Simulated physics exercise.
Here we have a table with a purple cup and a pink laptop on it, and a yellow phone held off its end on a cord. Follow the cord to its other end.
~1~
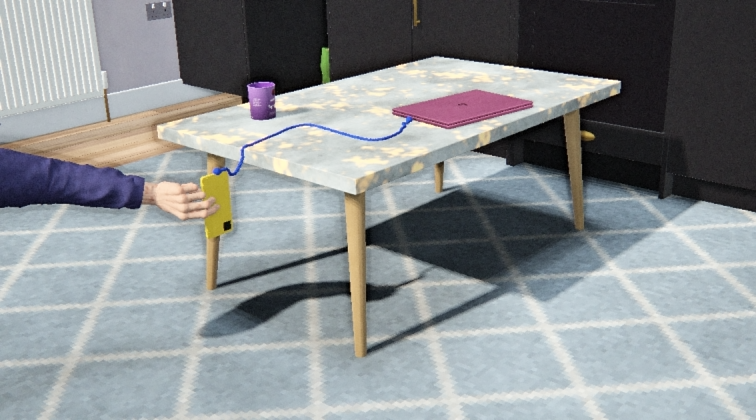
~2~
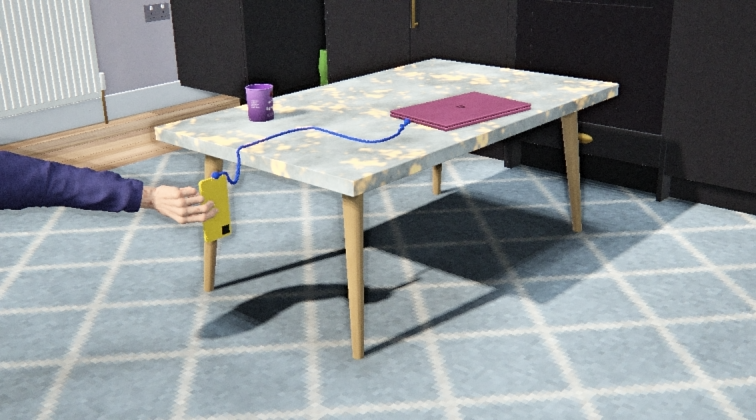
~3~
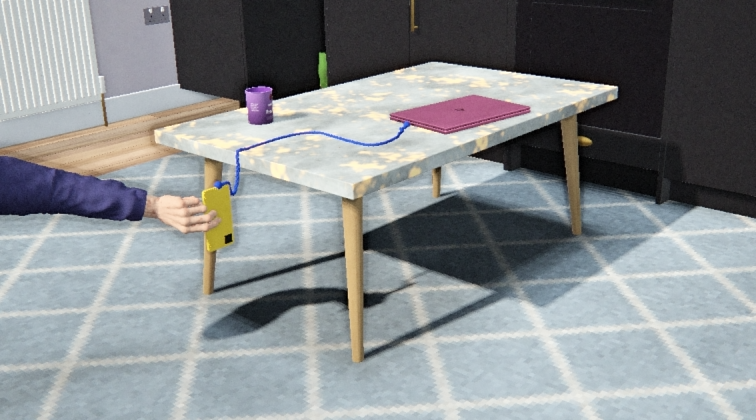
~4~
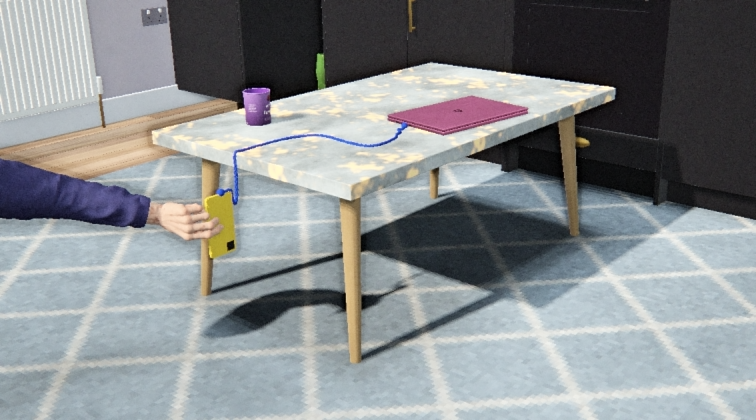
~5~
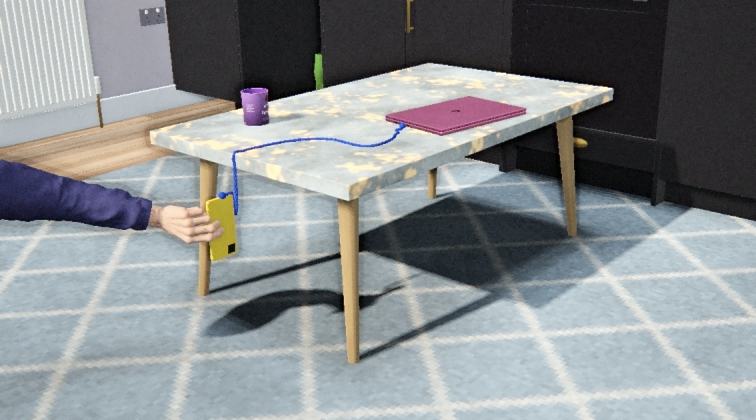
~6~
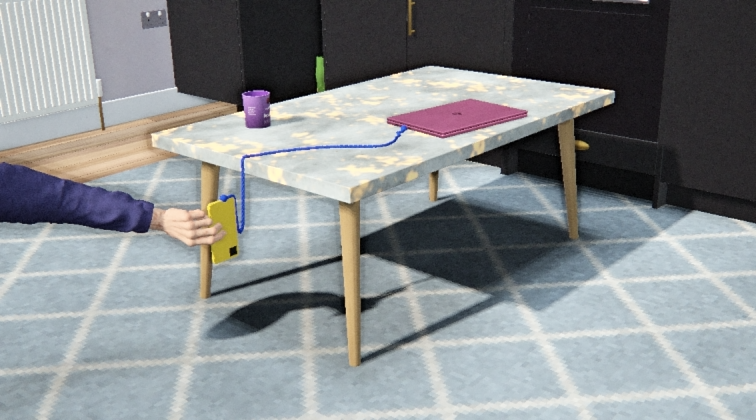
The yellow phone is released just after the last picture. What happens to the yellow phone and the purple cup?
The yellow phone drops all the way and the purple cup stays on top.
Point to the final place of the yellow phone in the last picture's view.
Near (258, 348).
Then, 0.74 s later than the last view, phone on the floor near (215, 345); laptop as before; cup as before.
Then, 1.48 s later than the last view, phone on the floor near (257, 347); laptop as before; cup as before.
Finally, phone on the floor near (259, 347); laptop as before; cup as before. The yellow phone reaches the floor and the purple cup remains where it stands.
